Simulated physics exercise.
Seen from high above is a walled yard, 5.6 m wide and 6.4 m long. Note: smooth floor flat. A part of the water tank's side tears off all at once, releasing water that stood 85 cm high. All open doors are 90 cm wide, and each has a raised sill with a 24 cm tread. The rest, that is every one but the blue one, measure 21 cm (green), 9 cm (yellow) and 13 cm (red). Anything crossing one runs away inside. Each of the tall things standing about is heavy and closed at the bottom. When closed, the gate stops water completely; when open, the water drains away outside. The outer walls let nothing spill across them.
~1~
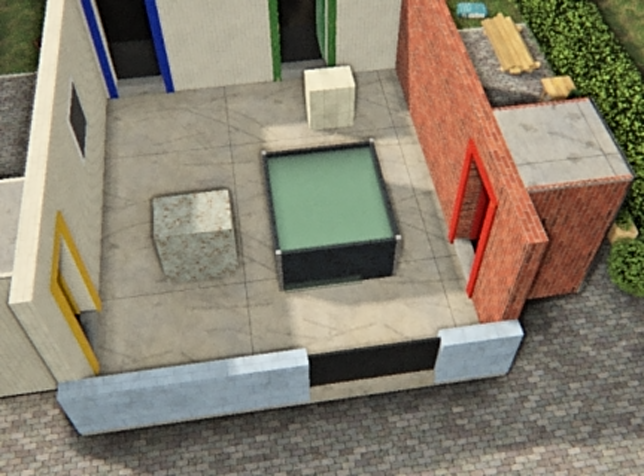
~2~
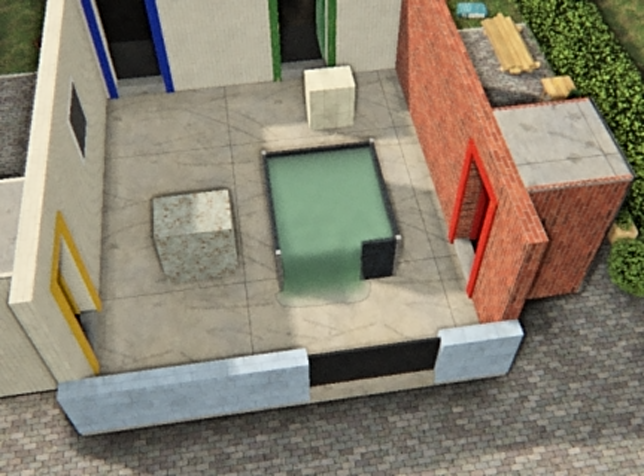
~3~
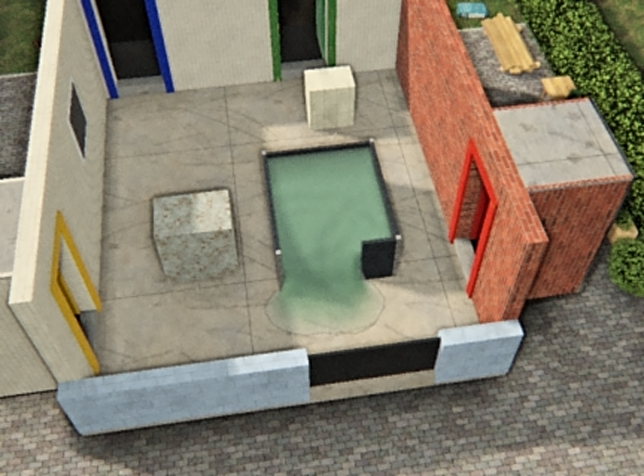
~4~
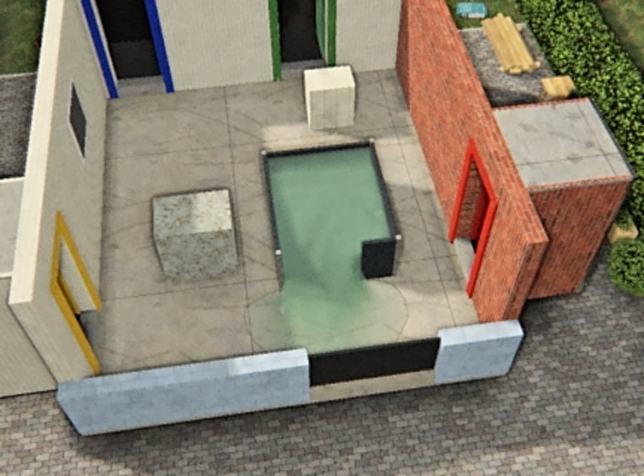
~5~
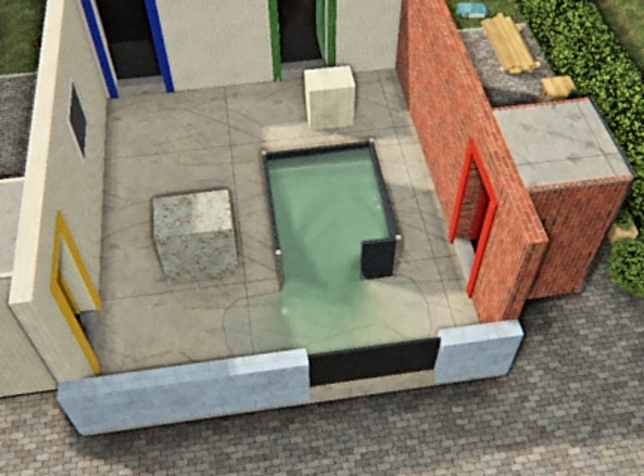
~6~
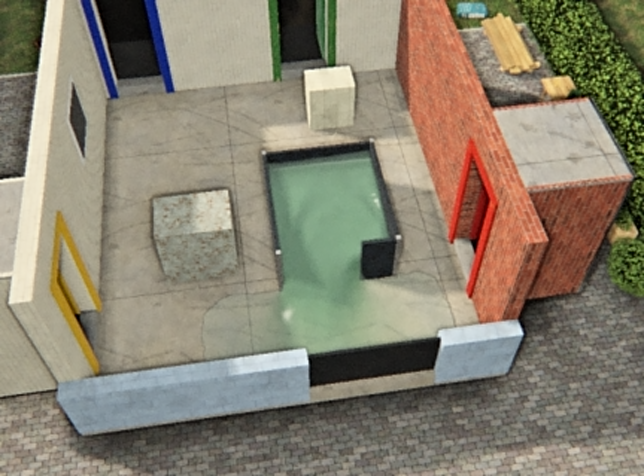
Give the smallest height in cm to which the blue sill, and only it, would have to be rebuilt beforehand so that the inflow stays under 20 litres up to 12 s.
Roughly 11 cm.
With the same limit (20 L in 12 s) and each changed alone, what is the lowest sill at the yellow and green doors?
Some 26 cm for yellow, some 7.0 cm for green.
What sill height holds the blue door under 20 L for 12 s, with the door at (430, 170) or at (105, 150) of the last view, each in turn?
Roughly 5.5 cm, then roughly 7.5 cm.
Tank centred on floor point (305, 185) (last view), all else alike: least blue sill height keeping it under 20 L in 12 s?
At least some 10.0 centimetres tall.
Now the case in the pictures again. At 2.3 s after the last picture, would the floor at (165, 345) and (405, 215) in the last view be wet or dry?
First soaked, then soaked.
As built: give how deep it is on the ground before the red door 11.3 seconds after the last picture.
Some 4.5 cm.
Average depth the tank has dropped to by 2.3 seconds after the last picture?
Near 27 cm, averaged.
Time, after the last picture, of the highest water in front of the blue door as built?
Peak: Close to 4.0 s.
Then, 0.7 s after the last picture water covers 20 % of the floor, deepest (55 cm) near (327, 363); it has not reached the blue door.
Then, 2.3 s after the last picture water covers 50 % of the floor, deepest (34 cm) near (96, 407); it has not reached the blue door.
Then, 11.3 s after the last picture water covers 100 % of the floor, deepest (12 cm) near (103, 225); 11 cm at the blue door, 0 litres in over its 21 cm sill.
At the blue door as built, the water peaked near 16 cm, 3.9 s after the last picture.
Run again over the same 12 s with other heights there, 56 litres in over 9 cm, 7 litres over 12.5 cm. The limit of 20 litres is kept from about 11 cm up.
